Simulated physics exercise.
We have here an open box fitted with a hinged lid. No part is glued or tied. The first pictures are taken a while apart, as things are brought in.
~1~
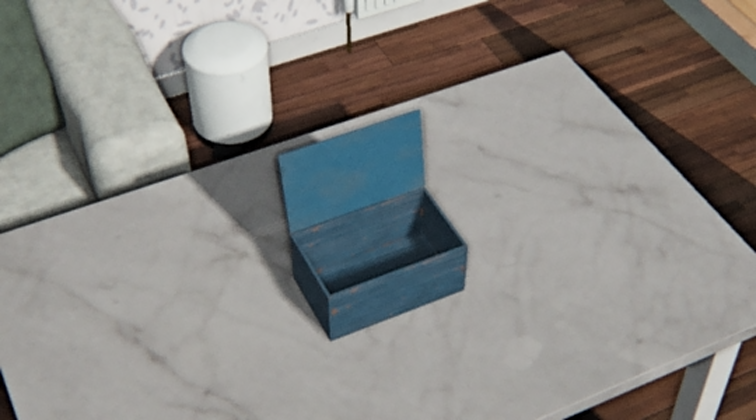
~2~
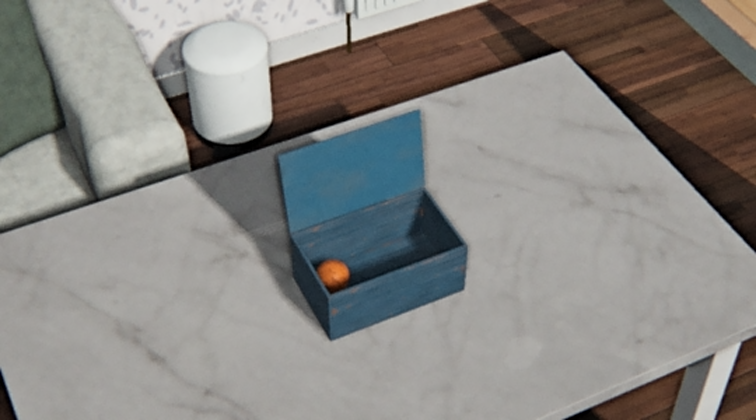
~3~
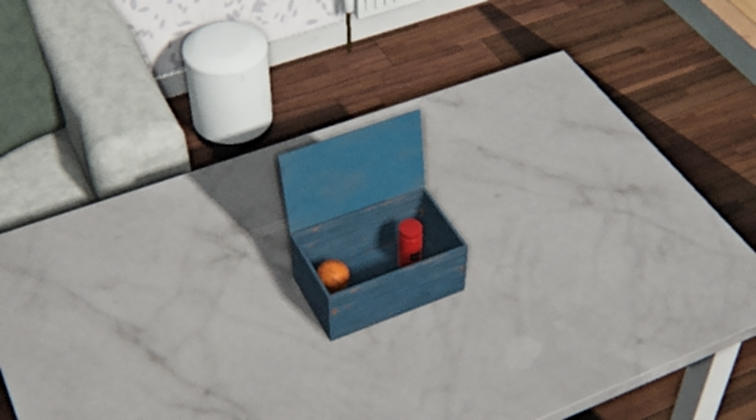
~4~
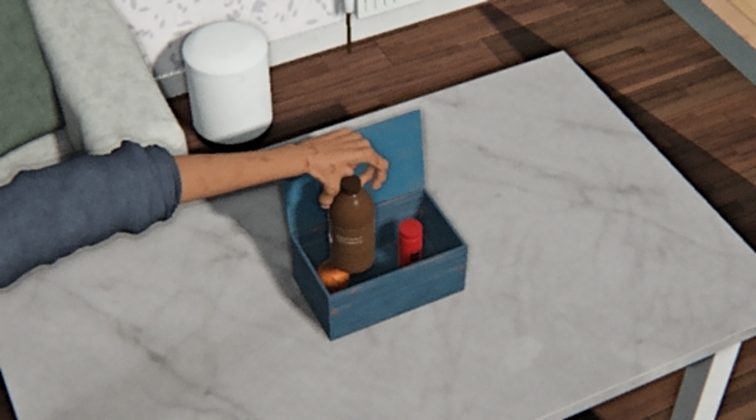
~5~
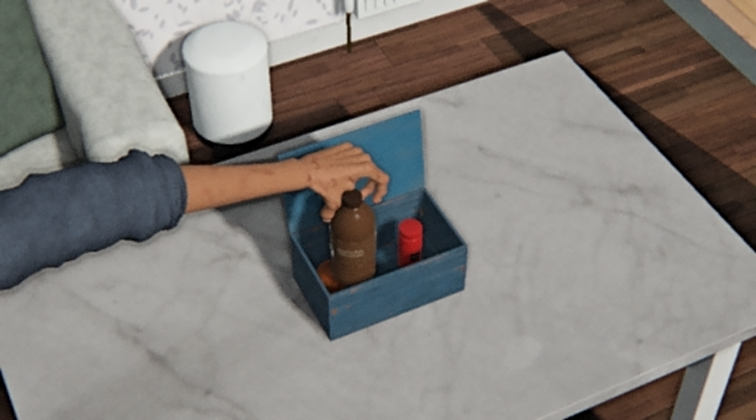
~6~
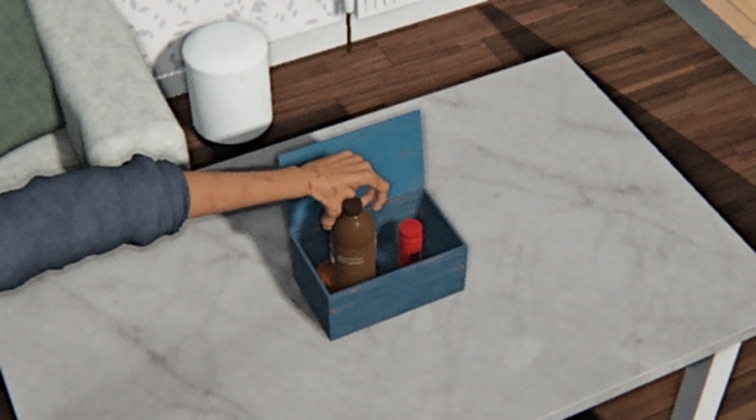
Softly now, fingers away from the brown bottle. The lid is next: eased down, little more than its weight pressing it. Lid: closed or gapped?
Closed.
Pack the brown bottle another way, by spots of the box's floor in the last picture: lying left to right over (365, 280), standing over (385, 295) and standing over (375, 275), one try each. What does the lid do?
At first it manages to shut, the second time it fails to shut, and the third time it fails to shut.
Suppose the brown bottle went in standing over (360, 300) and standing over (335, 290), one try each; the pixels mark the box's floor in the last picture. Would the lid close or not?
Try 1: Lid not shut; try 2: Lid shut.
Then, 0.40 s on from there, brown bottle turned 56° from how it was put near (380, 258); orange ball shifted a little.
Then, 1.00 s on from there, lid starting down; brown bottle on its side near (396, 271); red shaker turned 4° from how it was put; orange ball shifted a little.
Then, 1.60 s on from there, lid 60° above the rim; brown bottle on its side near (396, 271); red shaker shifted about its own width; orange ball shifted a little.
Then, 2.20 s on from there, lid 15° above the rim; brown bottle on its side near (396, 271); red shaker shifted about its own width; orange ball shifted a little.
In the end, lid shut; toppled in the box, brown bottle; the other 2 unmoved. At the end, from the last picture's camera, brown bottle near (396, 271).
